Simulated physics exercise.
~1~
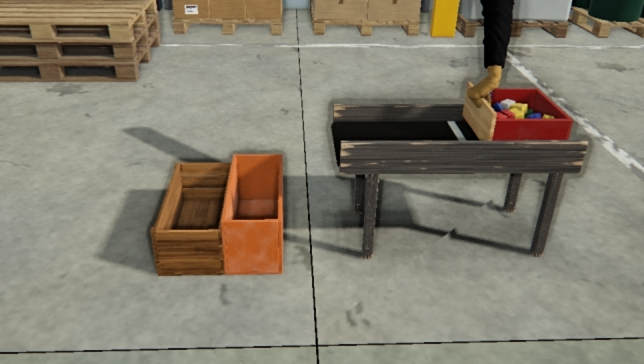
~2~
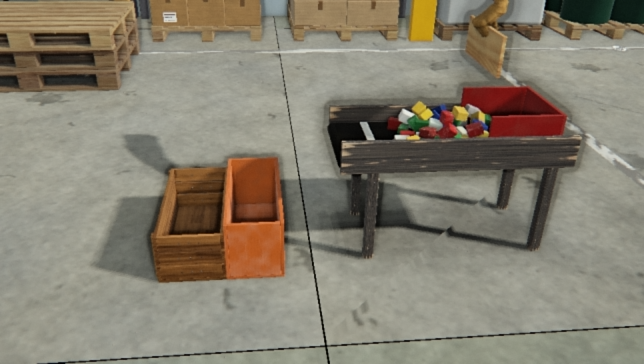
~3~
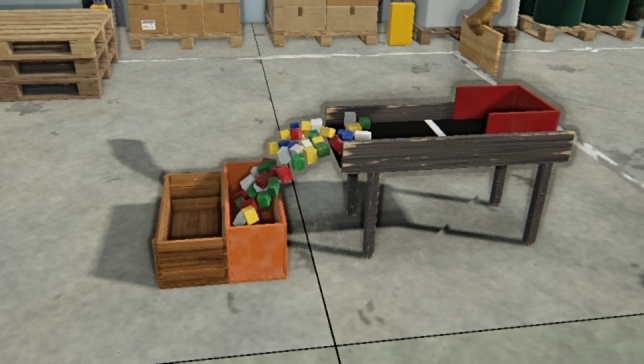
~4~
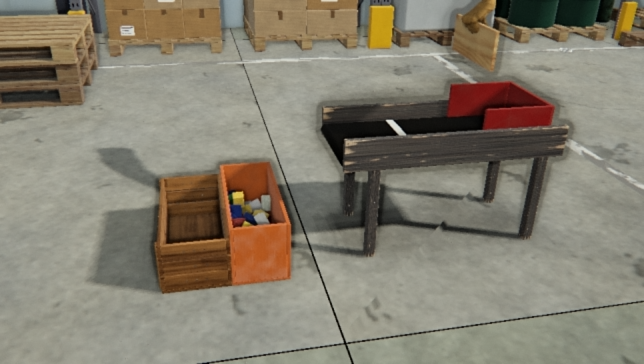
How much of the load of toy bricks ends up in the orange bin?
Well over half of the toy bricks end up in the orange bin, after pouring off the left end of the belt.
